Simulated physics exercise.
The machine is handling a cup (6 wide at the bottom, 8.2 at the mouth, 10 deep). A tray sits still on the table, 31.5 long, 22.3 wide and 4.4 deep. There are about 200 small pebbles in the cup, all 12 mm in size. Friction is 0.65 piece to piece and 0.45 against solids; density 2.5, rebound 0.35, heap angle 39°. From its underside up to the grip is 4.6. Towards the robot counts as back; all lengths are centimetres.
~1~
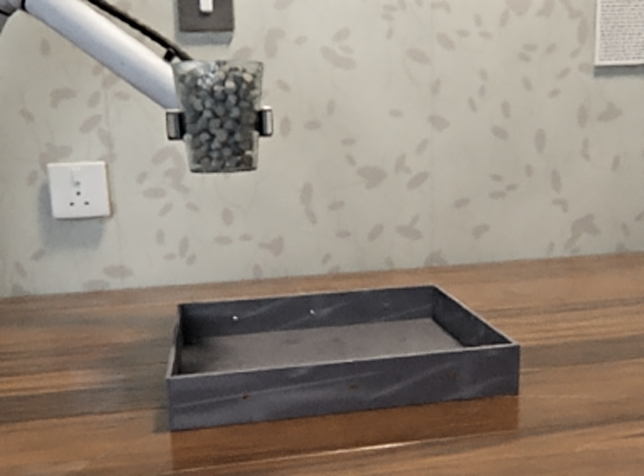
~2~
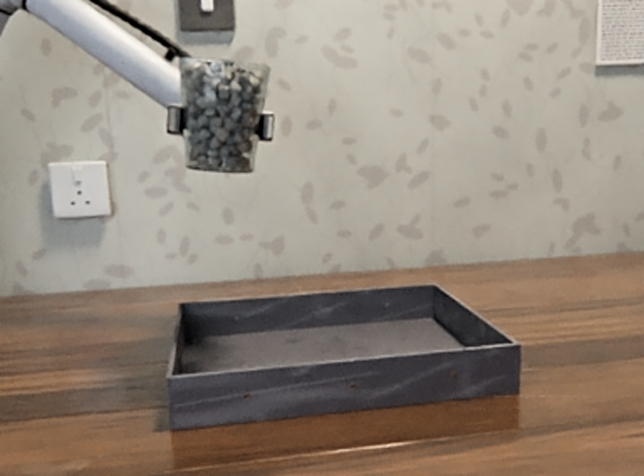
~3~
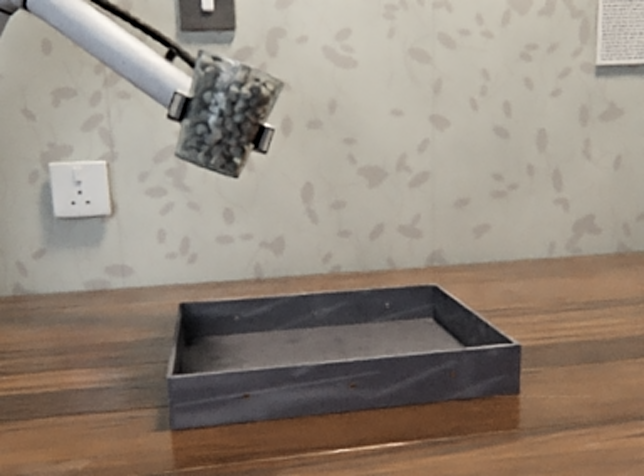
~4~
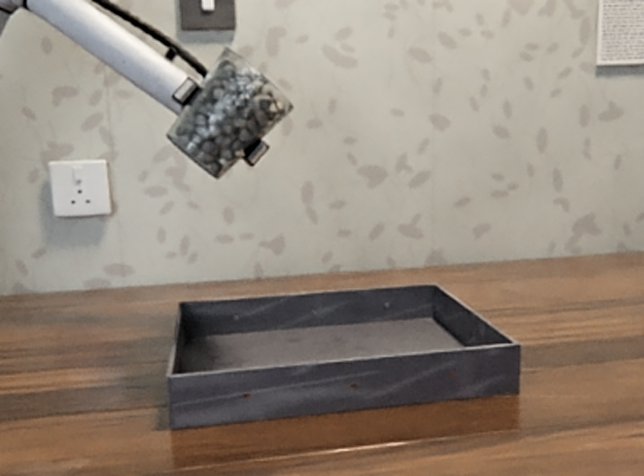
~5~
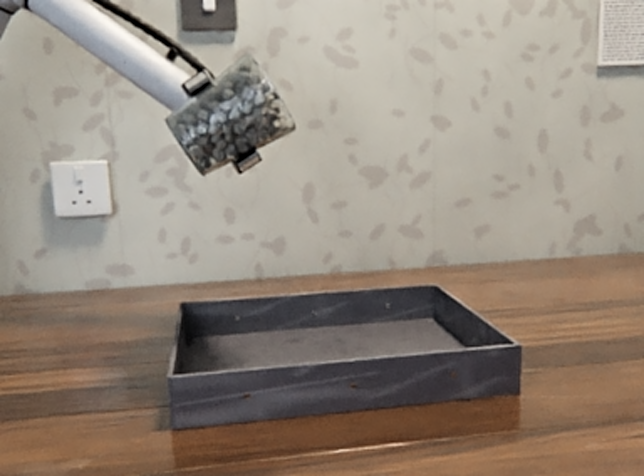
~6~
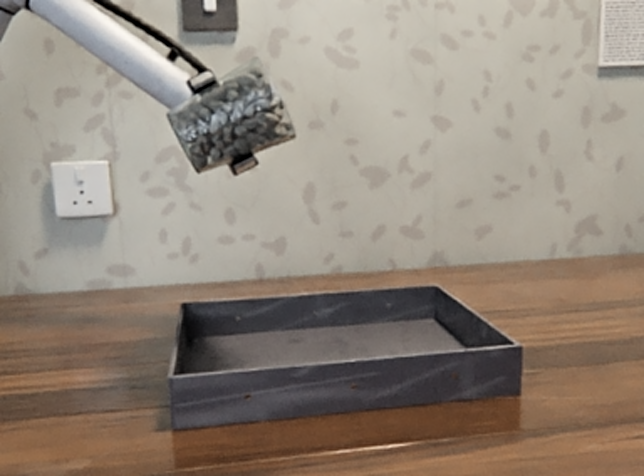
On a wooden table by a patterned wall, a dark tray sat still while a robotic arm above it held a clear cup of small grey pebbles and tilted it steeply to the right.
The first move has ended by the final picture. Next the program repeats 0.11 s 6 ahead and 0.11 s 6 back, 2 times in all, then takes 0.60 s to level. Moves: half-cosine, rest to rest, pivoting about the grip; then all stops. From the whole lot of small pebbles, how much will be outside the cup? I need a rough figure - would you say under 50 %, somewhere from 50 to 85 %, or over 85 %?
I would say somewhere from 50 to 85 %.
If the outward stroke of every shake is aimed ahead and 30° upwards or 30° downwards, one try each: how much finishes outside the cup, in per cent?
Estimates, in order: 90 % then 35 %.
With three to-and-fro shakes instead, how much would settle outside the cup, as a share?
Expected share: About 75 %.
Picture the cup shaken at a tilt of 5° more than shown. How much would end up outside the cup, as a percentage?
About 80 percent.
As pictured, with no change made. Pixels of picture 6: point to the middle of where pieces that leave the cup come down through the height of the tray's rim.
I'd put it somewhere near (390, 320).
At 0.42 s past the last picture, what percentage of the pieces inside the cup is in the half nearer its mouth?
Close to 85 in a hundred.
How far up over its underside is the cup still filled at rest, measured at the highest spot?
Roughly 6.5 cm.
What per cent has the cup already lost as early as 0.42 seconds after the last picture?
I'd say some 55 percent.
Then, 0.42 s after the last picture, tilted 66° forward, highest piece 28 above the table; 89 in the cup, 76 in the tray, 10 on the table or floor, 26 in flight or on a rim.
Then, 0.83 s after the last picture, tilted 18° forward, highest piece 29 above the table; 110 in the tray, 67 in the cup, 24 on the table or floor.
Then, 1.24 s after the last picture, level, highest piece 28 above the table; 110 in the tray, 67 in the cup, 24 on the table or floor.
Then, 2.29 s after the last picture, level, highest piece 28 above the table; 110 in the tray, 67 in the cup, 24 on the table or floor.
Final count, 110 in the tray, 67 in the cup, 24 on the table or floor. That is 67 % outside the cup.
